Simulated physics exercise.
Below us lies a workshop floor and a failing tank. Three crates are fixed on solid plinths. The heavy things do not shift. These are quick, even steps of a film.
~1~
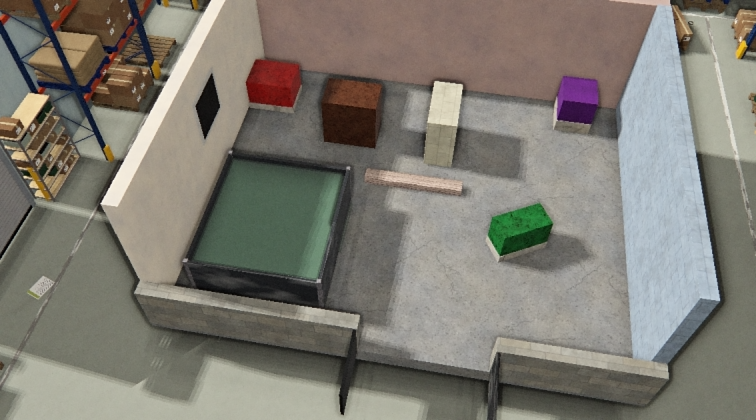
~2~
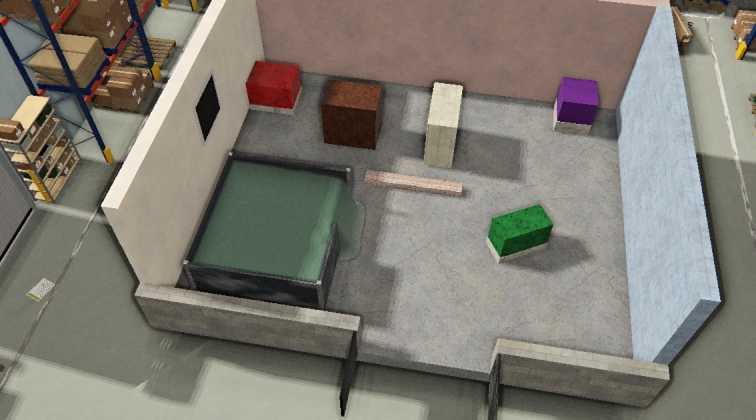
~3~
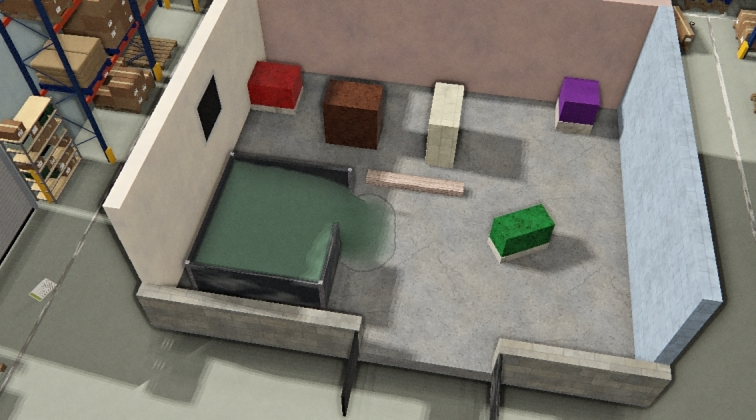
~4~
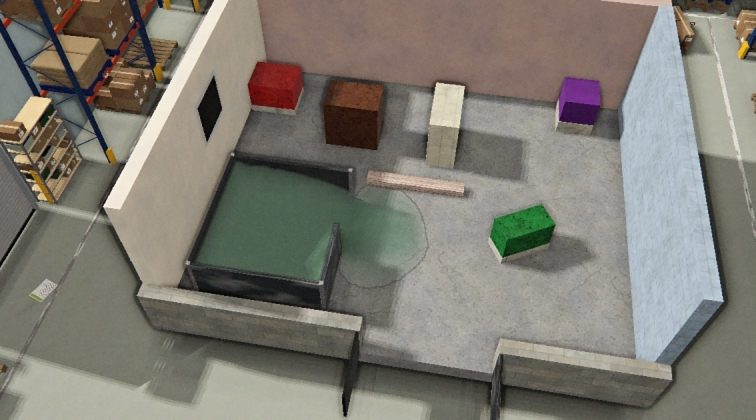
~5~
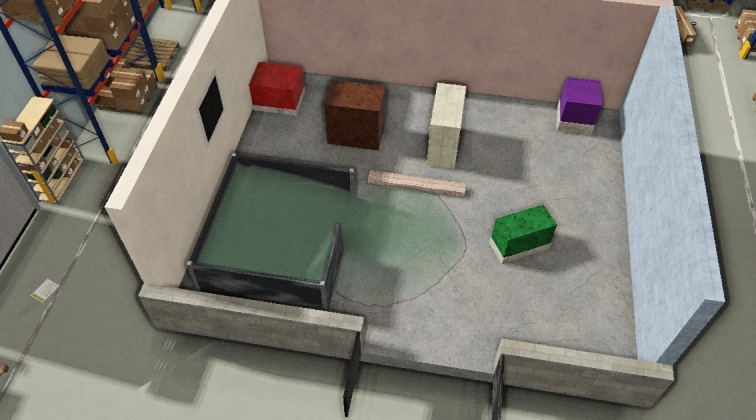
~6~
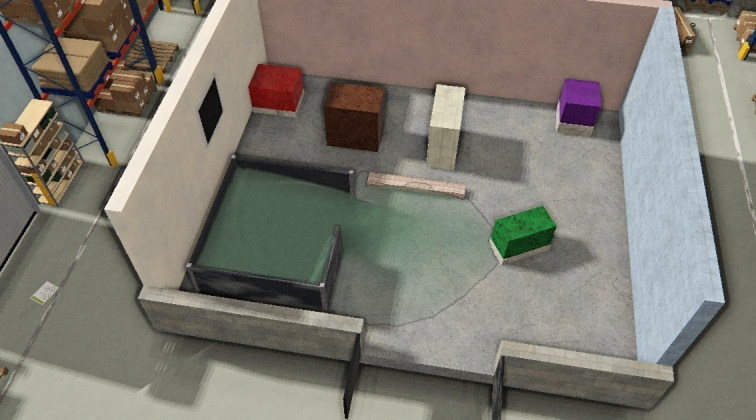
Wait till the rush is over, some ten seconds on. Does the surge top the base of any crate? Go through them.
One by one: The purple crate gets wet; the green crate gets wet; the red crate gets wet.
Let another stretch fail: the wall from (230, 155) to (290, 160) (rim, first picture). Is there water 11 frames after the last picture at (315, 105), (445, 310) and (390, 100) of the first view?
In turn: Flooded, free of water, awash.
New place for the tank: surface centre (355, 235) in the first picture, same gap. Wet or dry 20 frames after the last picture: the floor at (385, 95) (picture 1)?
Verdict: Clear.
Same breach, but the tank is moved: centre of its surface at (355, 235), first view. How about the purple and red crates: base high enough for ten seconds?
One by one: Purple crate is topped, red crate is soaked.
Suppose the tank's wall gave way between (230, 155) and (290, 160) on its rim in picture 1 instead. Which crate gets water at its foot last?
It is the one in green.
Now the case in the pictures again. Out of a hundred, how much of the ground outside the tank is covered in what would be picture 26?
I make it 55 per cent.
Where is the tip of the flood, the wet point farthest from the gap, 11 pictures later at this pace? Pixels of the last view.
Roughly at (616, 124).
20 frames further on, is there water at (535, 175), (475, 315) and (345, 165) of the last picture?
One after the other: Wet, wet, free of water.
A moment on, water covers 35 % of the floor; the purple crate not reached, the green crate water round its plinth, the red crate not reached.
Next, water covers 50 % of the floor; the purple crate not reached, the green crate water round its plinth, the red crate not reached.
Then, water covers 55 % of the floor; the purple crate water round its plinth, the green crate water round its plinth, the red crate not reached.
Later, water covers 75 % of the floor; the purple crate water round its plinth, the green crate water round its plinth, the red crate water round its plinth.
In the end, water covers 95 % of the floor; the purple crate was topped, the green crate was topped, the red crate was topped.
